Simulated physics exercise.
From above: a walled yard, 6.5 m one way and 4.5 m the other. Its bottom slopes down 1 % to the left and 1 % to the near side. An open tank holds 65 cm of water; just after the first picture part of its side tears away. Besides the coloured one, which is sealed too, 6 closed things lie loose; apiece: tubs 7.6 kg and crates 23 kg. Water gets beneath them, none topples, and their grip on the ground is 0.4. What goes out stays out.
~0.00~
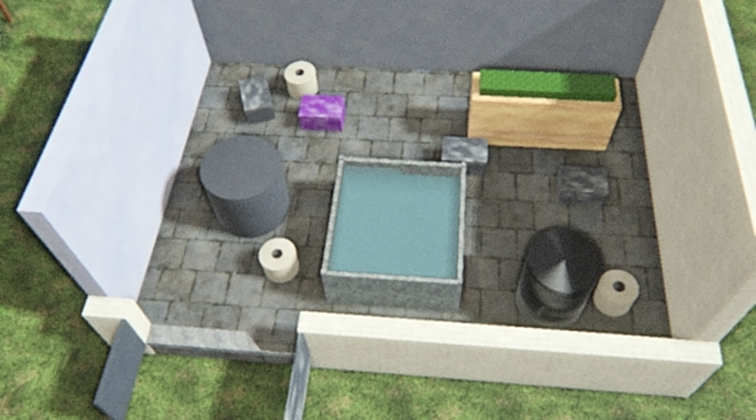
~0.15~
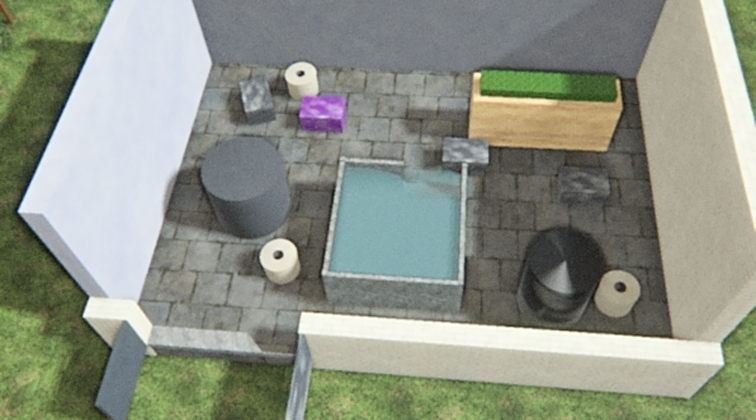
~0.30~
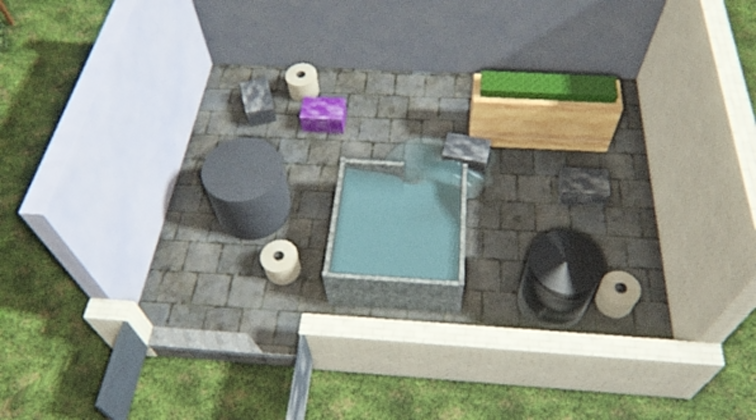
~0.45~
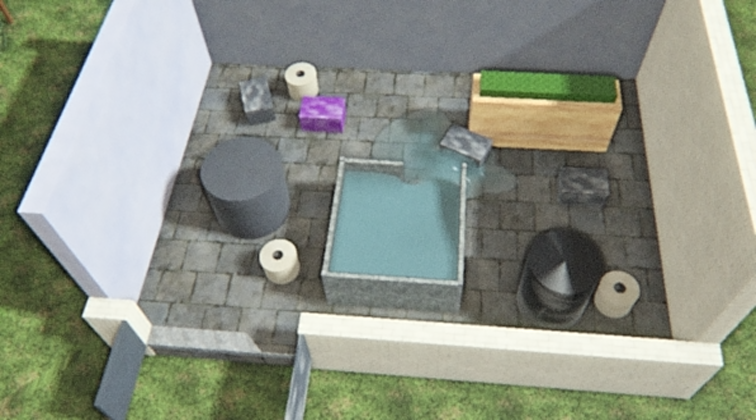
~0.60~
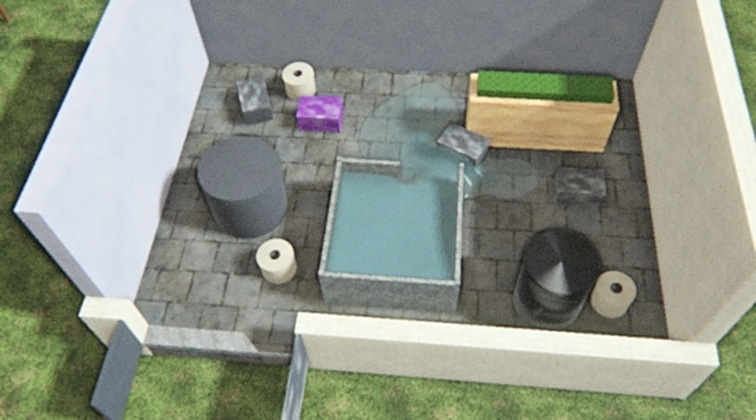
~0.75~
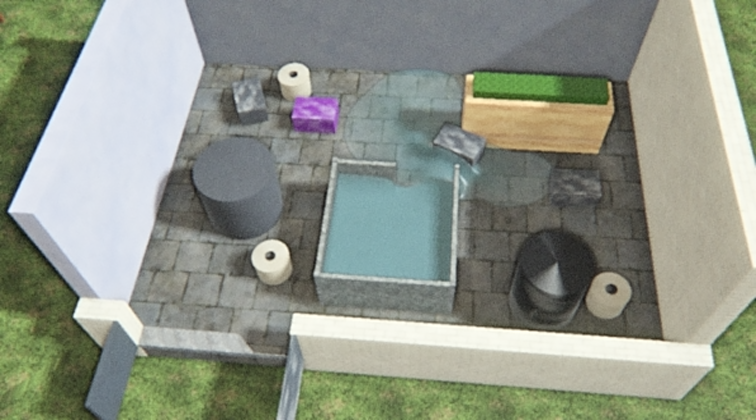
Water pours through a gap in the far side of an open tank in a walled, paved yard and spreads toward the back wall and the planter, turning a nearby grey crate slightly while the purple crate stays put.
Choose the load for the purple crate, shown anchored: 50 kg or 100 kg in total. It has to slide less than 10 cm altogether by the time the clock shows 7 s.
For it, the smaller load will do.
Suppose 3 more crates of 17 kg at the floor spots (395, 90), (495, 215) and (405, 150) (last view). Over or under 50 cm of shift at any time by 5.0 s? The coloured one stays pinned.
In that order: Over, less, over.
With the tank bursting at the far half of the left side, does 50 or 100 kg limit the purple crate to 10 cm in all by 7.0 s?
Then only the higher weight holds it.
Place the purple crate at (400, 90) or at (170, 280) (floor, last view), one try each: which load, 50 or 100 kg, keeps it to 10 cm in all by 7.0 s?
In that order: Only the larger holds; the smaller is enough.
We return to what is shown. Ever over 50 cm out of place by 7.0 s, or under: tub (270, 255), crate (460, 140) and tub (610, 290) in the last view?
In that order: Short of it, less, more.
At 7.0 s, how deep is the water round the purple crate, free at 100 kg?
Roughly 5 cm.
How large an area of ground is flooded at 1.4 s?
Some 9.0 m2.
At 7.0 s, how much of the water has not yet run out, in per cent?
About 96 per cent.
After 1.4 s the purple crate would be 0 cm from its start with 50 kg and 0 cm from its start with 100 kg; 1 cm of water round it then.
After 3.1 s the purple crate would be 0 cm from its start with 50 kg and 0 cm from its start with 100 kg; 5 cm of water round it then.
After 4.9 s the purple crate would be 0 cm from its start with 50 kg and 0 cm from its start with 100 kg; 5 cm of water round it then.
After 7.0 s the purple crate would be 0 cm from its start with 50 kg and 0 cm from its start with 100 kg; 5 cm of water round it then.
